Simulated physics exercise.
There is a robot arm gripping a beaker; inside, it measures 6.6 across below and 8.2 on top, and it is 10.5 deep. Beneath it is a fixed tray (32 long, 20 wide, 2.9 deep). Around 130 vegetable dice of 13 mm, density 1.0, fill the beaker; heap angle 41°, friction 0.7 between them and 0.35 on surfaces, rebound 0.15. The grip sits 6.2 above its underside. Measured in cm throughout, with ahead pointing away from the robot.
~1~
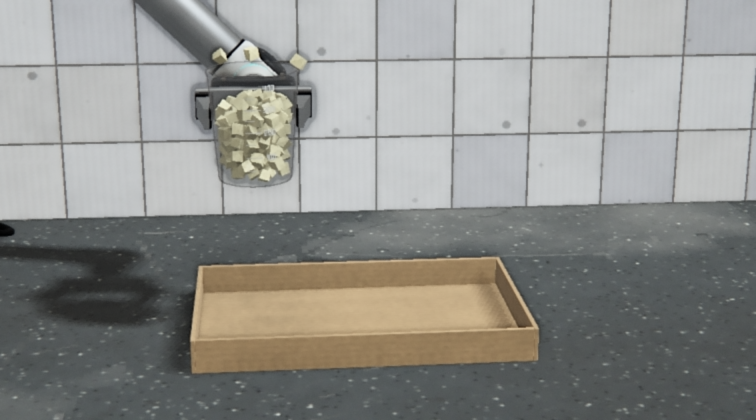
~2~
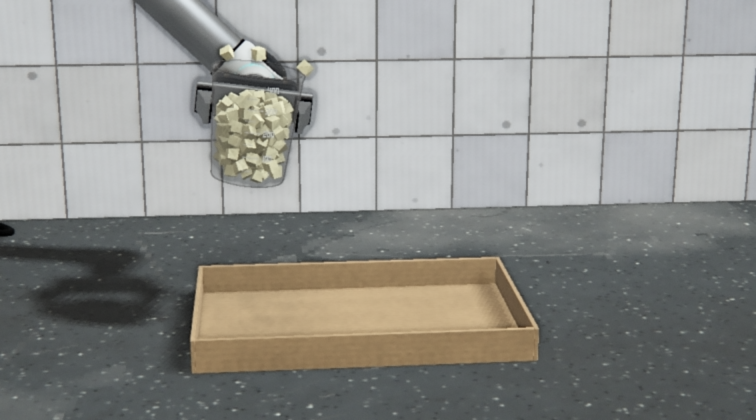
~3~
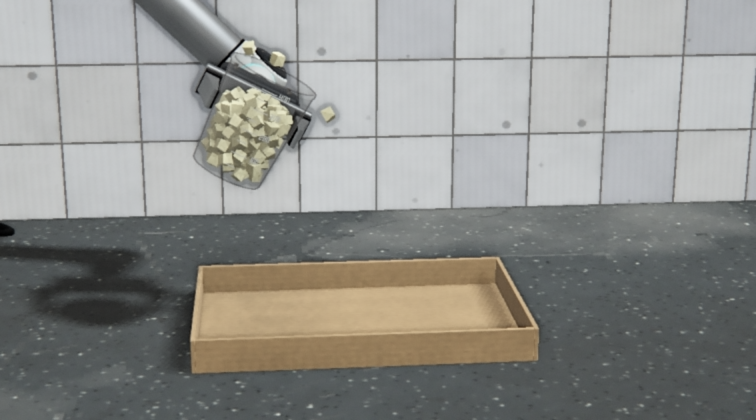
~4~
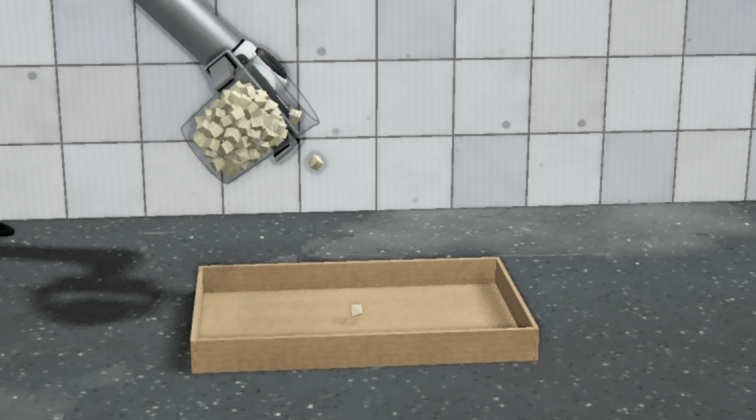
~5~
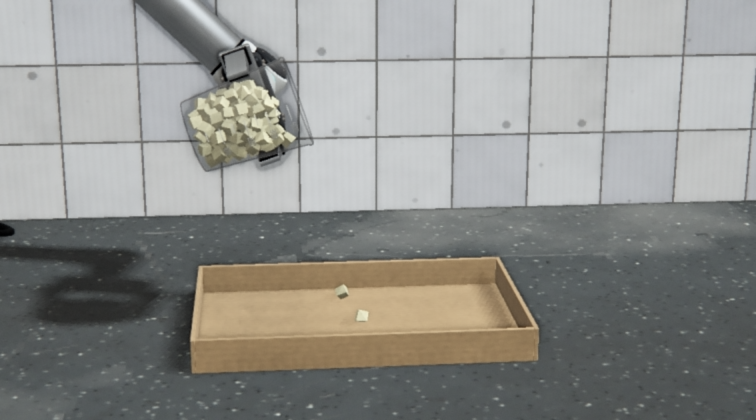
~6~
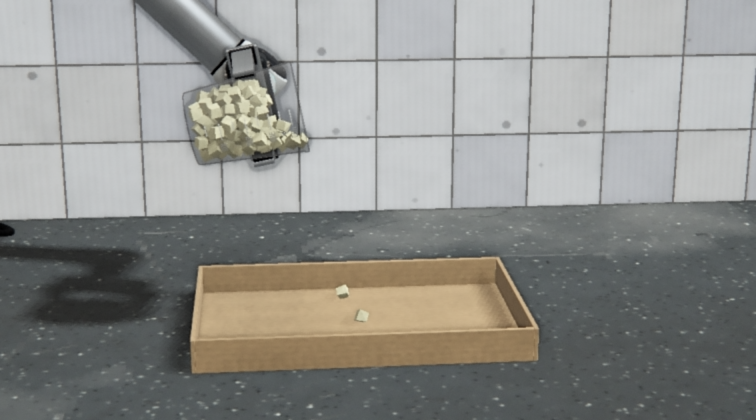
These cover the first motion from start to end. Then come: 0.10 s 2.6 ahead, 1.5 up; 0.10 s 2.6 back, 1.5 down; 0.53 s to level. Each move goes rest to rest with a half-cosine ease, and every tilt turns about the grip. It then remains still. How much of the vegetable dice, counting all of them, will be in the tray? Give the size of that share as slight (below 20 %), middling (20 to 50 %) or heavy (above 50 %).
Middling.
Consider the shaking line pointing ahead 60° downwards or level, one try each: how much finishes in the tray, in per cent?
I'd say close to 5 percent for the first and close to 30 percent for the second.
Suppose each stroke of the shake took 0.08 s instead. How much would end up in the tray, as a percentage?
I'd expect some 55 per cent.
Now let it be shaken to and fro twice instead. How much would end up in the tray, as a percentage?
55 per cent or so.
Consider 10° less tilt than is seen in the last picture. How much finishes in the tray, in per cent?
About 20 %.
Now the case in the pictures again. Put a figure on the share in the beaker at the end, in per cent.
65 percent.
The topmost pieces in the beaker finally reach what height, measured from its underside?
Roughly 8.0 centimetres.
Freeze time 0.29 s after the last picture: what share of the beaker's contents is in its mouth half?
Estimate: Around 70 %.
Then, 0.29 s later, tilted 73° forward, highest piece 24 above the table; 90 in the beaker, 11 in the tray, 33 in flight or on a rim.
Then, 0.58 s later, tilted 14° forward, highest piece 25 above the table; 86 in the beaker, 48 in the tray.
Then, 0.93 s later, level, highest piece 24 above the table; 86 in the beaker, 48 in the tray.
Then, 1.98 s later, level, highest piece 24 above the table; 86 in the beaker, 48 in the tray.
At rest, 86 in the beaker, 48 in the tray. That is 36 % in the tray.
